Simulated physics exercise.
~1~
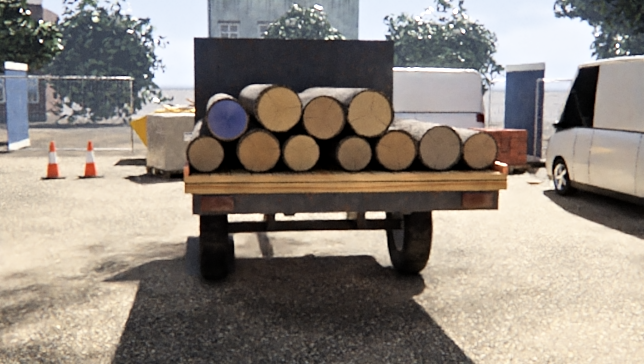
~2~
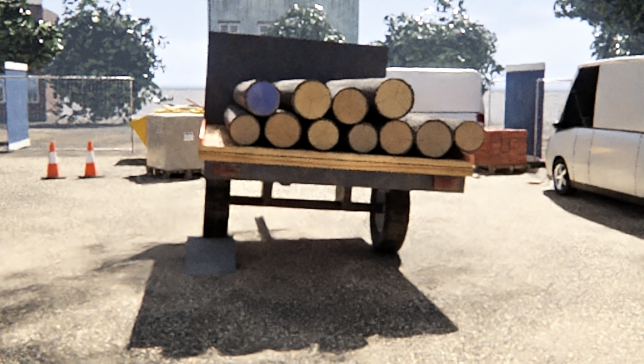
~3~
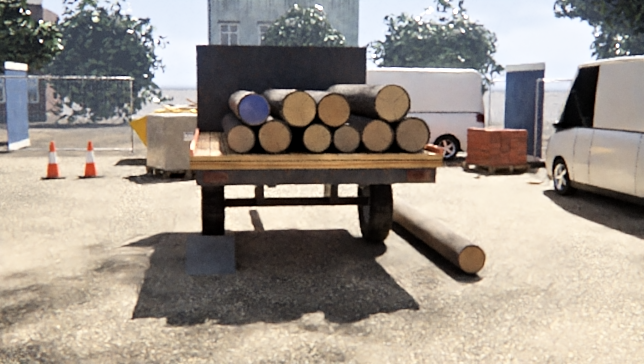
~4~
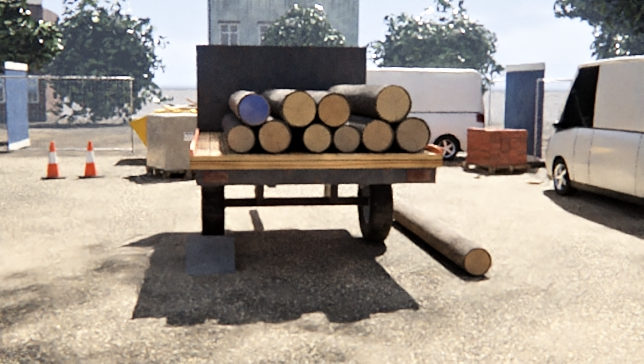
At the start, a flat trailer stacked with logs, one with a blue end resting in the upper row at the left, is seen from behind in a sunlit yard with cones and parked vans. The trailer moves away slightly, and its left wheel rides up over a low hump, tilting the deck down to the right. The logs shift toward the right side. As the deck comes level again, one plain log drops off the right edge onto the ground. It ends up lying beside the trailer, while the blue log remains on top of others at the left.
